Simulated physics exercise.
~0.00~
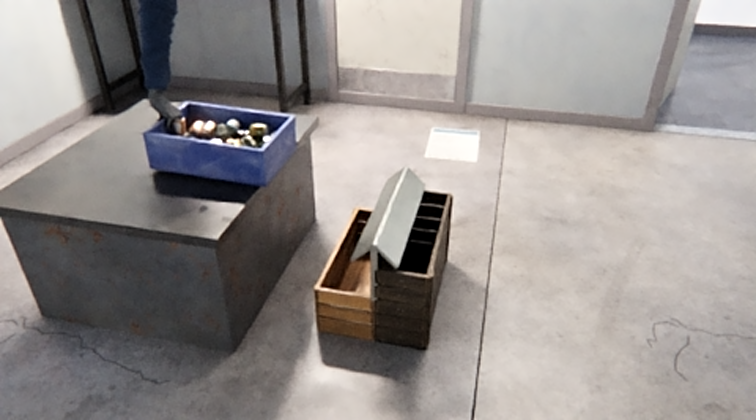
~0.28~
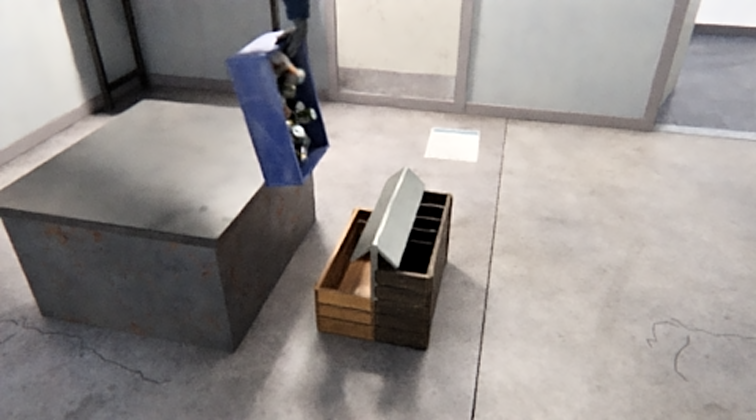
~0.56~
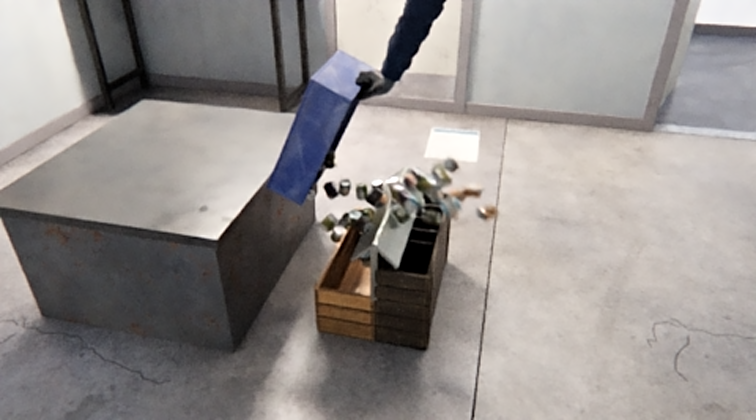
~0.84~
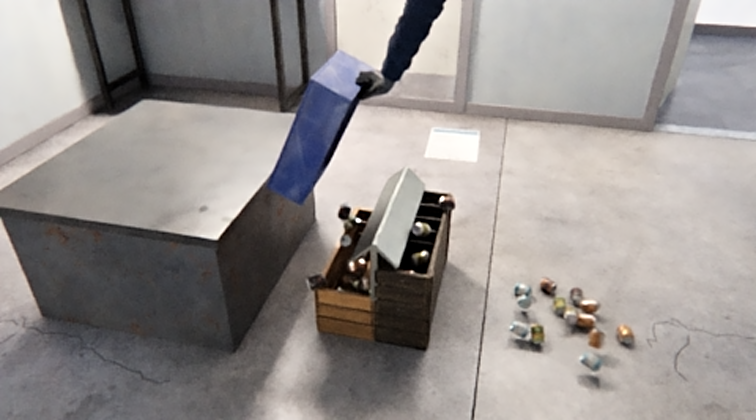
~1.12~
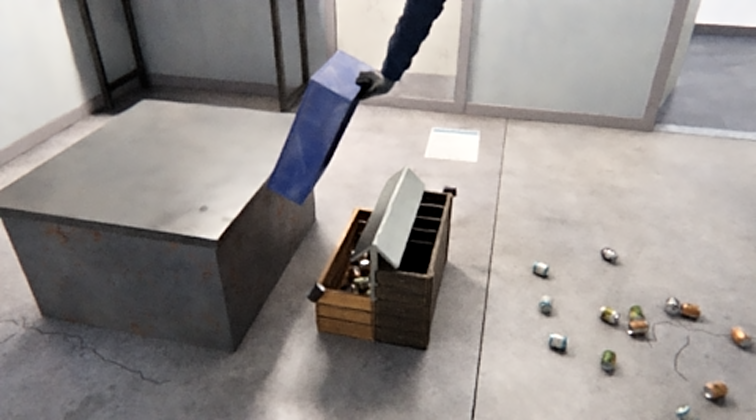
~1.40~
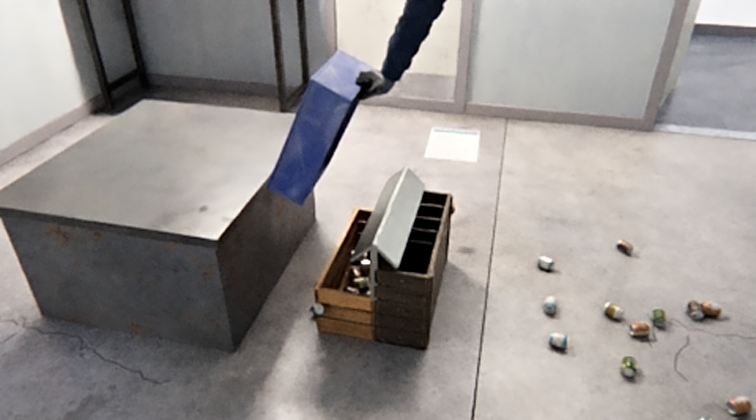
Concrete-floored room, gloved hand tipping small cans from a blue tote over a ridged wooden trough and black tub, many scattering right.
